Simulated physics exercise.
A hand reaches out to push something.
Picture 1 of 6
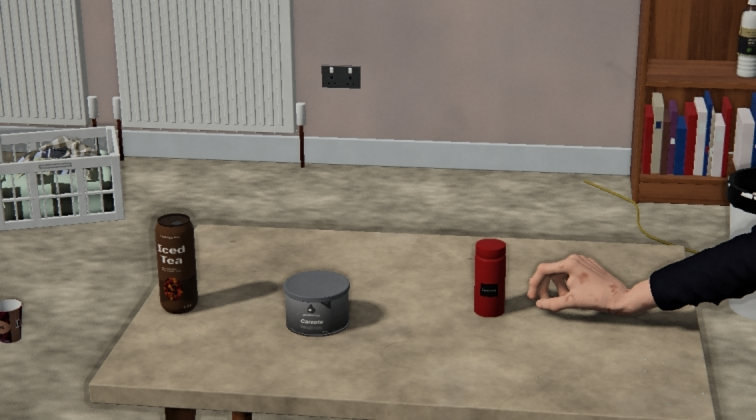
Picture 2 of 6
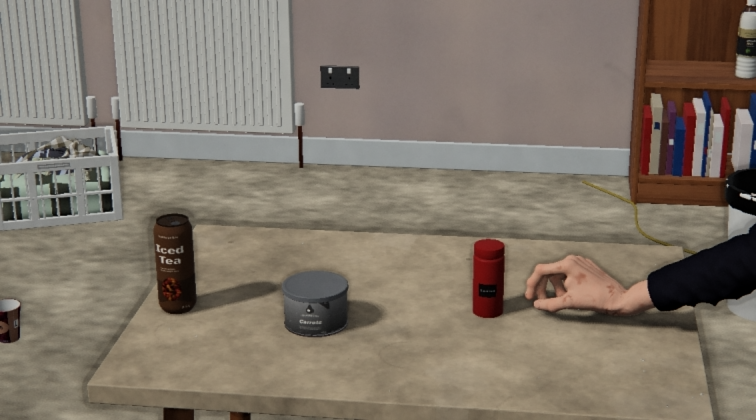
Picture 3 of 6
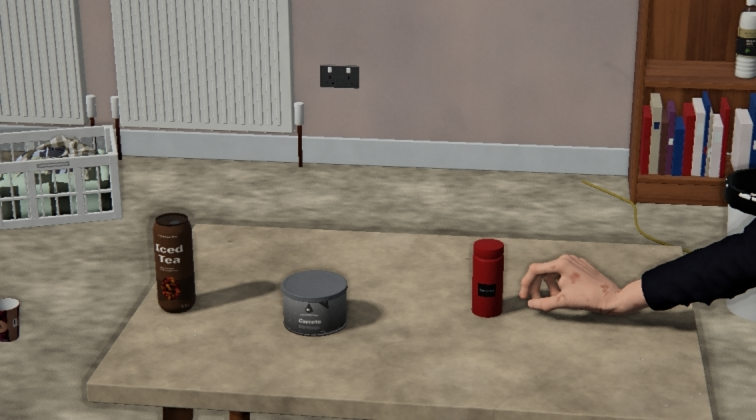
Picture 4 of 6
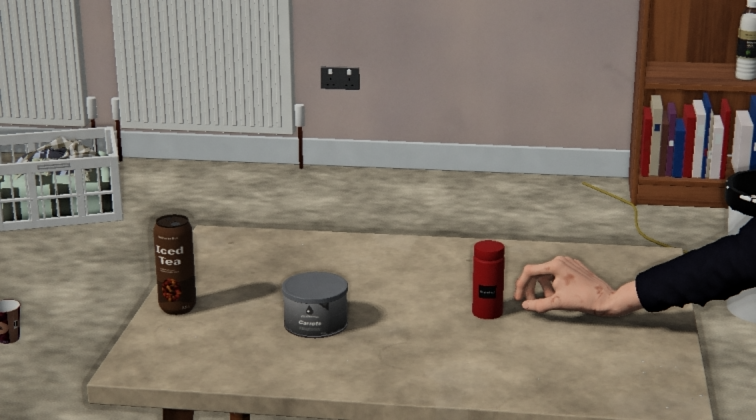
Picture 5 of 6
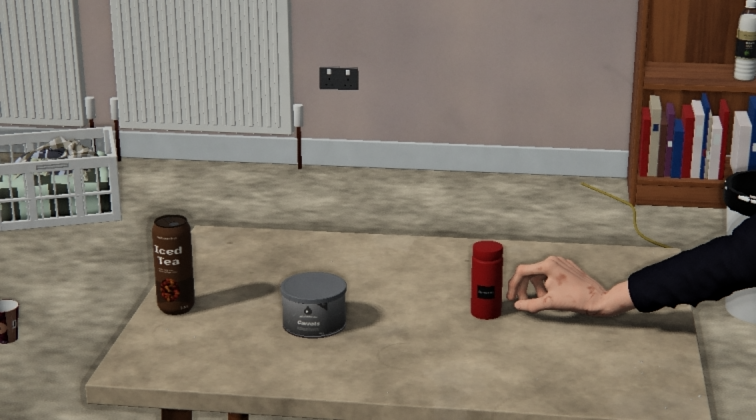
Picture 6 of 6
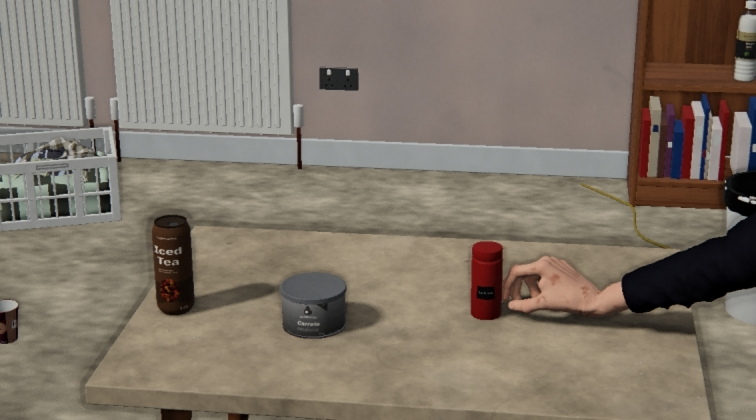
A hand in a dark sleeve inching left across a table toward a red shaker, beside a grey tub and iced tea can.
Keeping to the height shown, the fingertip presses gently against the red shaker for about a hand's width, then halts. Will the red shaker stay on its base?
Yes, it stays up.
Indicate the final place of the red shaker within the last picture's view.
Near (415, 277).
Then, 0.50 s later than the last frame, red shaker moved about its own width near (460, 279).
Then, 0.90 s later than the last frame, red shaker moved well along near (436, 278).
When it is over, moved from the start, red shaker. End places, in pixels of the last picture, red shaker near (415, 276).
